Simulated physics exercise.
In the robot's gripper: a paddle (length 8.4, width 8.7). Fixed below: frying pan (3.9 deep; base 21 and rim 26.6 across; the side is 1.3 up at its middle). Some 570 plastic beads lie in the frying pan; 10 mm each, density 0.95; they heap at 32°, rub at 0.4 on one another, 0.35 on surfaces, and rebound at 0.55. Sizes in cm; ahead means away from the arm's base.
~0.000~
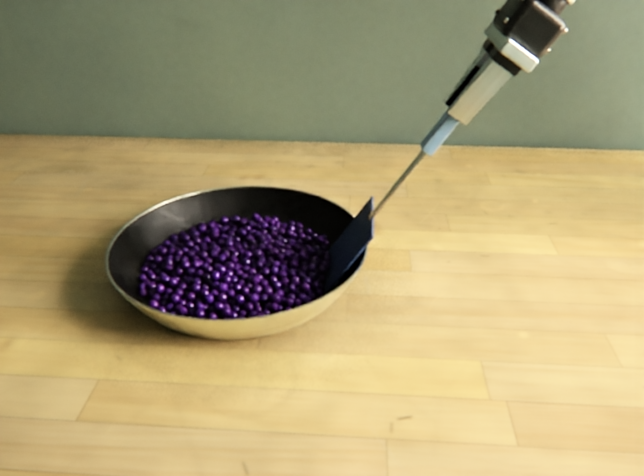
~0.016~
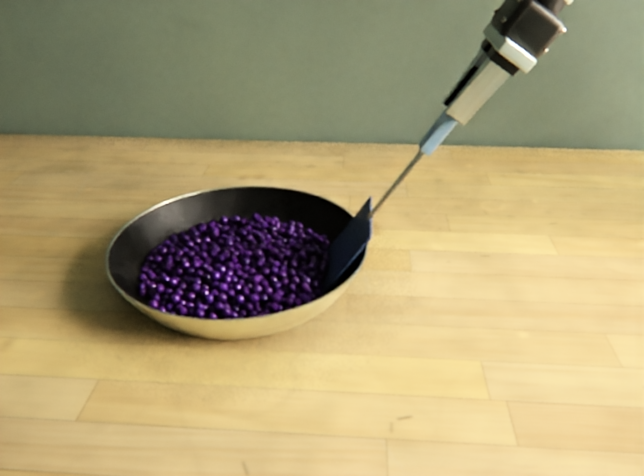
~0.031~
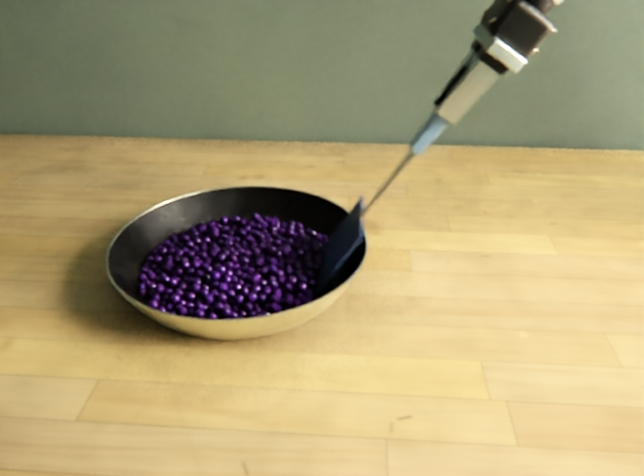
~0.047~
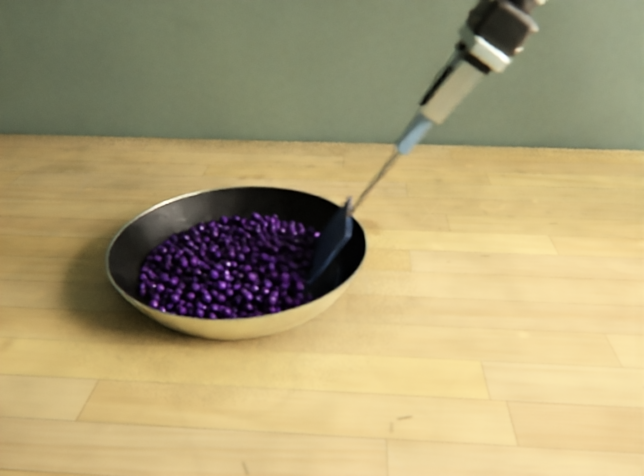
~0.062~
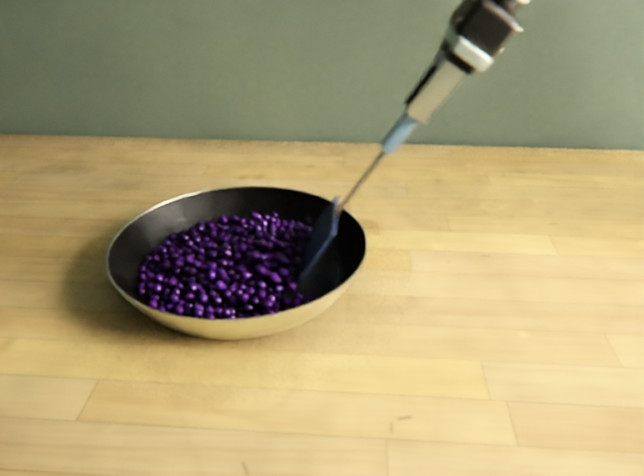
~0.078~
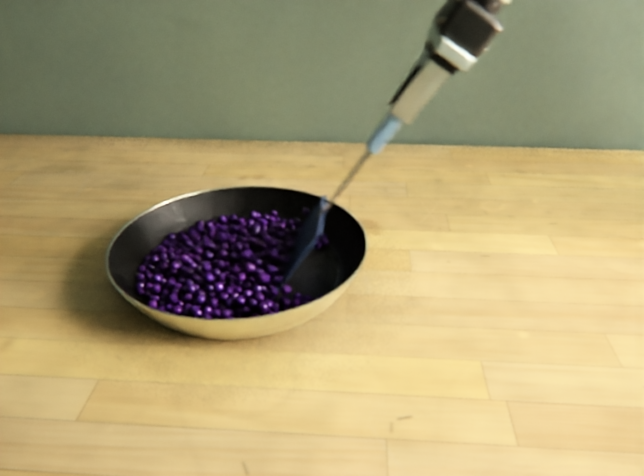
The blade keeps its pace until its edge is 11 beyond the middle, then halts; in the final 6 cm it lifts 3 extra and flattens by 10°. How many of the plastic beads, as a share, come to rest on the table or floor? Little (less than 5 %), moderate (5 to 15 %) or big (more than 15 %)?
Share on the table or floor: Big (more than 15 %).
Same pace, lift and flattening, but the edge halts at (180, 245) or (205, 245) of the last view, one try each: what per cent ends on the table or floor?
Some 5 and 0 per cent.
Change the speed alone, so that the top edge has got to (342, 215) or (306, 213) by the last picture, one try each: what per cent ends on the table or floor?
Some 20 and 25 per cent.
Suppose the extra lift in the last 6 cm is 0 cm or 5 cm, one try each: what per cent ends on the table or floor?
Some 35 and 20 per cent.
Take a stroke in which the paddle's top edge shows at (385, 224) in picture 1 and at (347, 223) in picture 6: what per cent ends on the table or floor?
About 20 per cent.
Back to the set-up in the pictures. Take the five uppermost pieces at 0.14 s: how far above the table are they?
Roughly 5 cm.
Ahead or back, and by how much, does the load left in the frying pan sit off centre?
Roughly 3.5 cm ahead.
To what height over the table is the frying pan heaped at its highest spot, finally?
Some 3.5 cm.
After 0.14 s, sloping 57°, highest piece 7 above the table; 567 in the frying pan.
After 0.20 s, sloping 54°, highest piece 6 above the table; 567 in the frying pan.
After 0.43 s, sloping 47°, highest piece 17 above the table; 428 in the frying pan, 56 on the table or floor, 83 on the blade or in flight.
After 1.48 s, sloping 47°, highest piece 3 above the table; 428 in the frying pan, 139 on the table or floor.
In the end, 428 in the frying pan, 139 on the table or floor. That is 25 % on the table or floor.
